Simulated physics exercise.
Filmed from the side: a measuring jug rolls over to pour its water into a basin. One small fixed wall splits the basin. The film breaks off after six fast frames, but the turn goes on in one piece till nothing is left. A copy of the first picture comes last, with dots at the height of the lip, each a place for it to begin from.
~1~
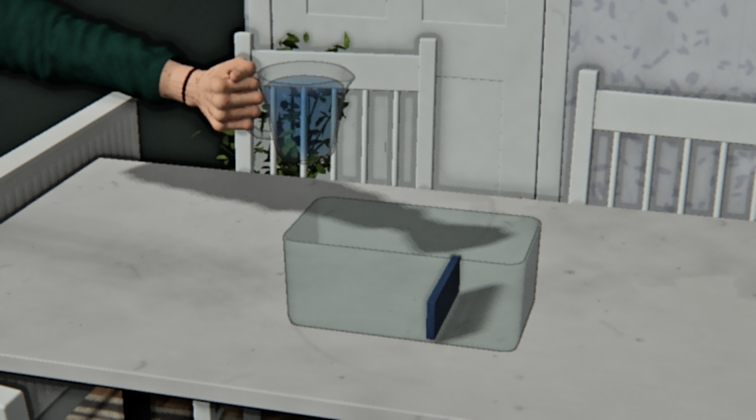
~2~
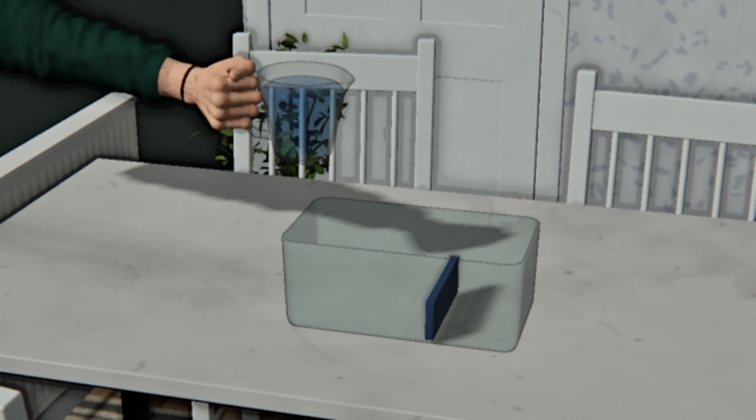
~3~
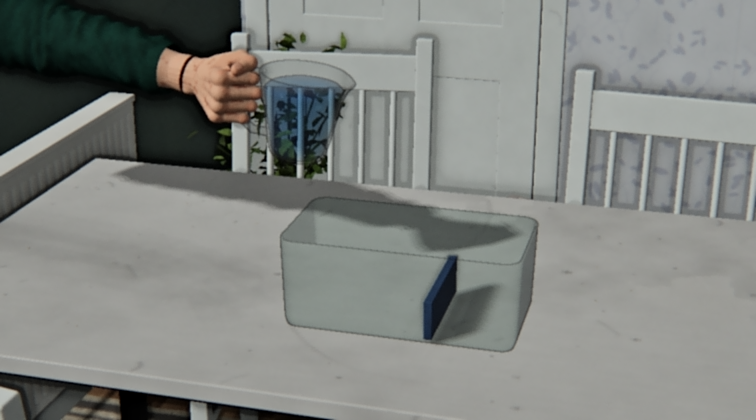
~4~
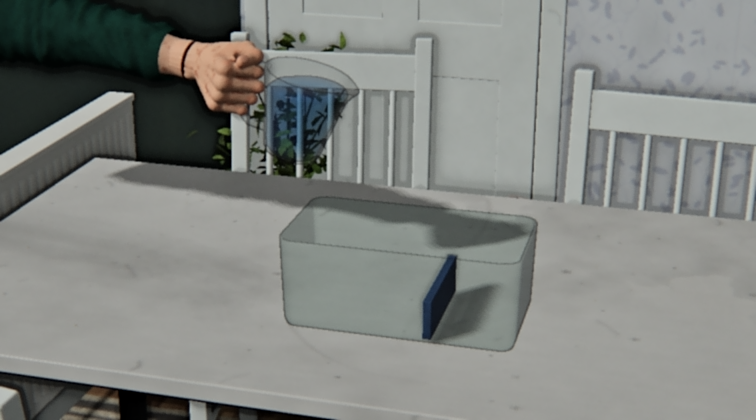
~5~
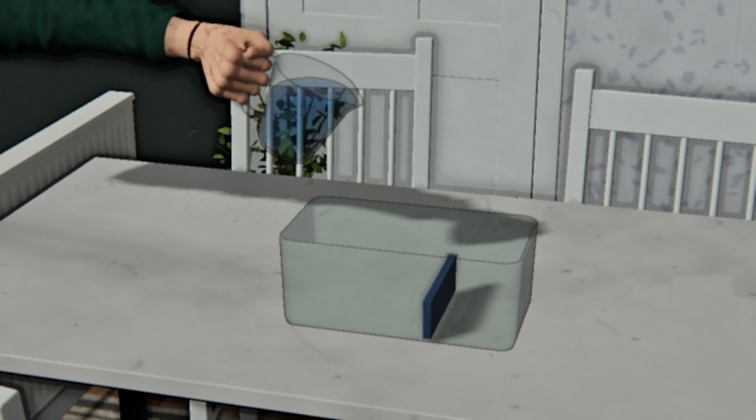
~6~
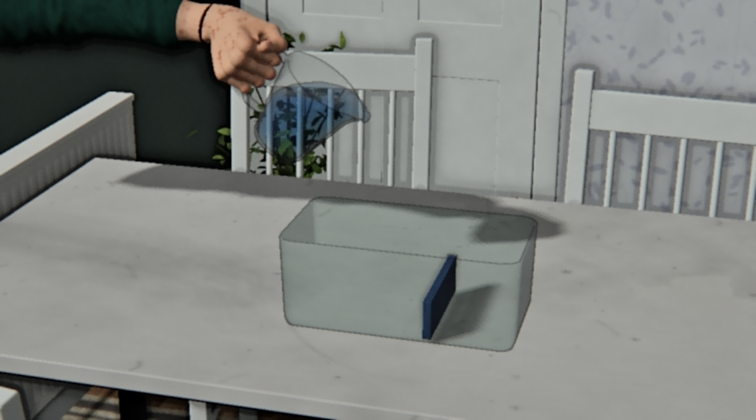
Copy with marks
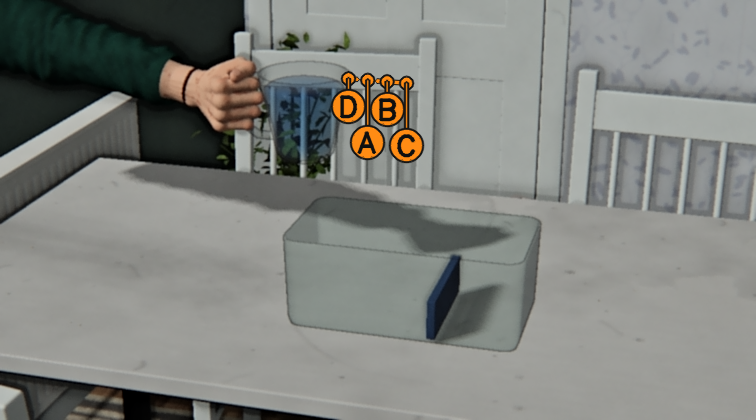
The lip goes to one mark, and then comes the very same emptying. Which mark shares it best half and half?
C beats the others.
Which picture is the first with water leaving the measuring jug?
Picture 6.
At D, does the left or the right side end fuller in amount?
More ends on the left.
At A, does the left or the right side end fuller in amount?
The left one.
In orange, A at (367, 80); B at (387, 81); C at (406, 83); D at (348, 78).
For place A, about 90 % ends left of the wall and 6 % right of it; 5 % is lost outside.
For place B, about 73 % ends left of the wall and 23 % right of it; 3 % is lost outside.
For place C, about 52 % ends left of the wall and 46 % right of it.
For place D, about 93 % ends left of the wall and 4 % right of it; 3 % is lost outside.
